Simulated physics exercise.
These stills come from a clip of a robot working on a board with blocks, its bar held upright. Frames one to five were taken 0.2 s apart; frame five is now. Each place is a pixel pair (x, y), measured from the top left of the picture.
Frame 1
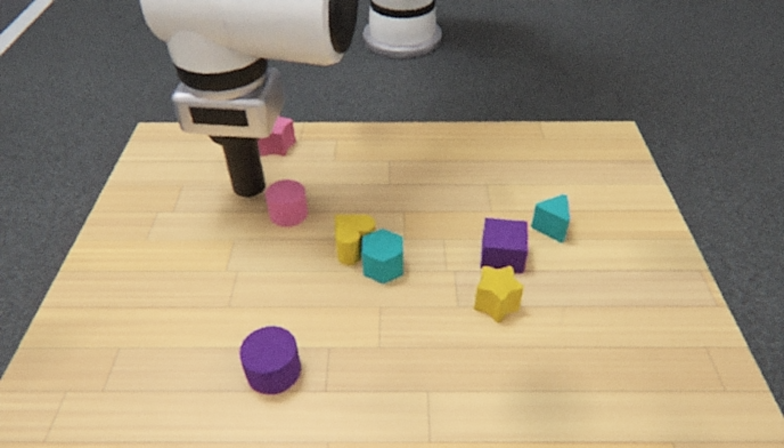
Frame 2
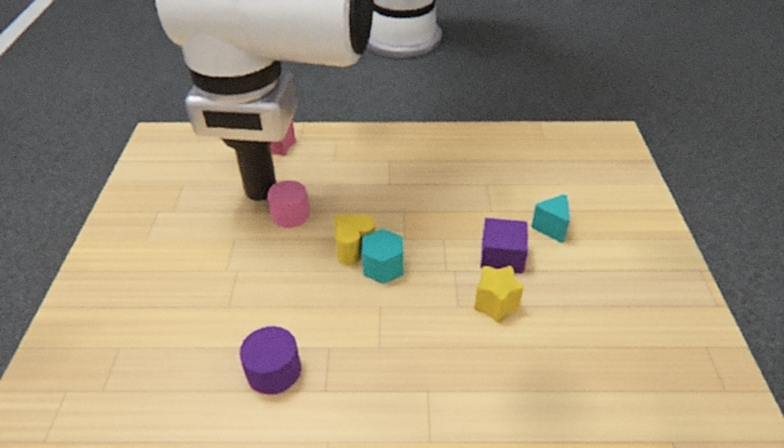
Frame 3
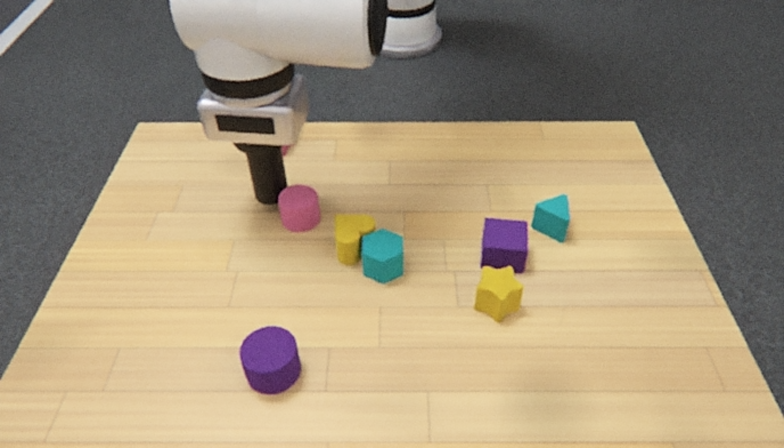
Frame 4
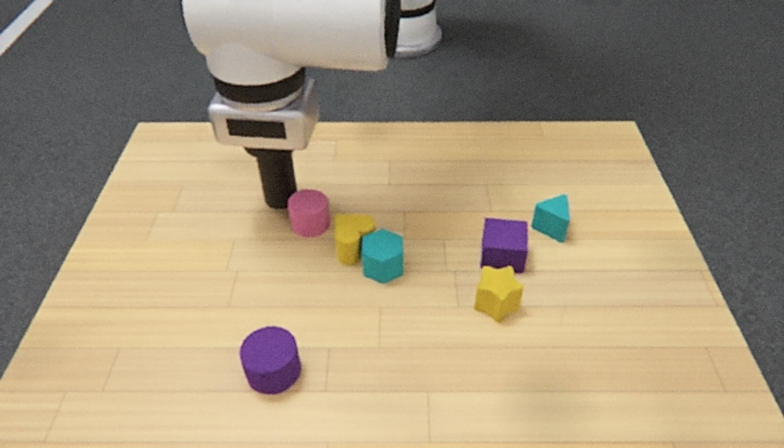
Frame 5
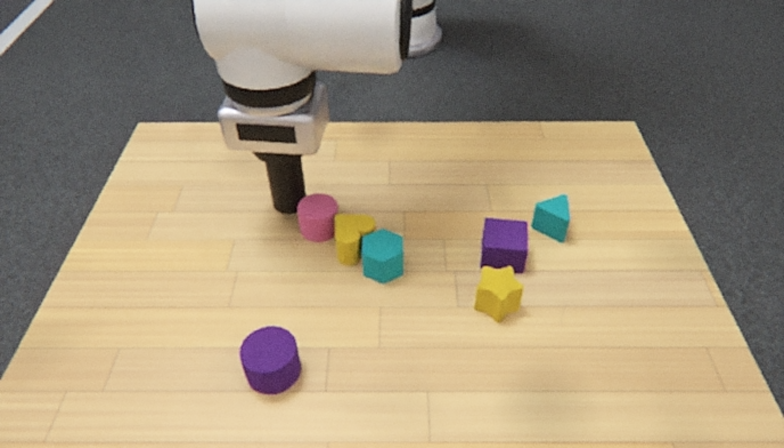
On a light wooden board scattered with colourful blocks, a white robot arm moves its black bar slightly rightward and toward the viewer, pushing the pink round block a short way closer to the yellow block beside a turquoise one.
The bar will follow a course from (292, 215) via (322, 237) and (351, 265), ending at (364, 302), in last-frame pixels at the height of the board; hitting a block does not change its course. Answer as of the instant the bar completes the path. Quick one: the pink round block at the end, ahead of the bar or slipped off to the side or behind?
The pink round block slips off.
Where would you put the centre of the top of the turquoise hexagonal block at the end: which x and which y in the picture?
By then it is at (403, 259).
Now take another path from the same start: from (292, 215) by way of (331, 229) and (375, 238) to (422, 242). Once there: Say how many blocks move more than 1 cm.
Counting only shifts above 1 cm, I get three or more blocks.
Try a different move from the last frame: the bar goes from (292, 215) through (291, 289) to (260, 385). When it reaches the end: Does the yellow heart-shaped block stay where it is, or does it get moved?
Once the bar is done, the yellow heart-shaped block is in a new spot.
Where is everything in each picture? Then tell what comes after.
In the first frame, lower end of the bar at (249, 187), tops of blocks, purple round block at (268, 348), pink round block at (285, 191), yellow heart-shaped block at (352, 226), turquoise hexagonal block at (383, 244).
In the second frame, bar at (261, 190), pink round block at (287, 192).
In the third frame, bar at (272, 194), pink round block at (298, 196).
In the fourth frame, bar at (282, 199), pink round block at (308, 201).
In the fifth frame, bar at (290, 203), purple round block at (268, 348), pink round block at (317, 206), yellow heart-shaped block at (352, 226), turquoise hexagonal block at (383, 244).
What follows on the original path. One third of the way, bar at (321, 226); pink round block at (359, 214); yellow heart-shaped block at (391, 229), turned 50° clockwise; turquoise hexagonal block at (396, 256), turned 30° clockwise.
Two thirds of the way, bar at (350, 253); pink round block at (377, 219); yellow heart-shaped block at (418, 229), turned 65° clockwise; turquoise hexagonal block at (397, 256), turned 35° clockwise.
At the end, bar at (363, 290); purple round block not moved; pink round block at (377, 219); yellow heart-shaped block at (418, 229), turned 65° clockwise; turquoise hexagonal block at (403, 259), turned 15° clockwise.
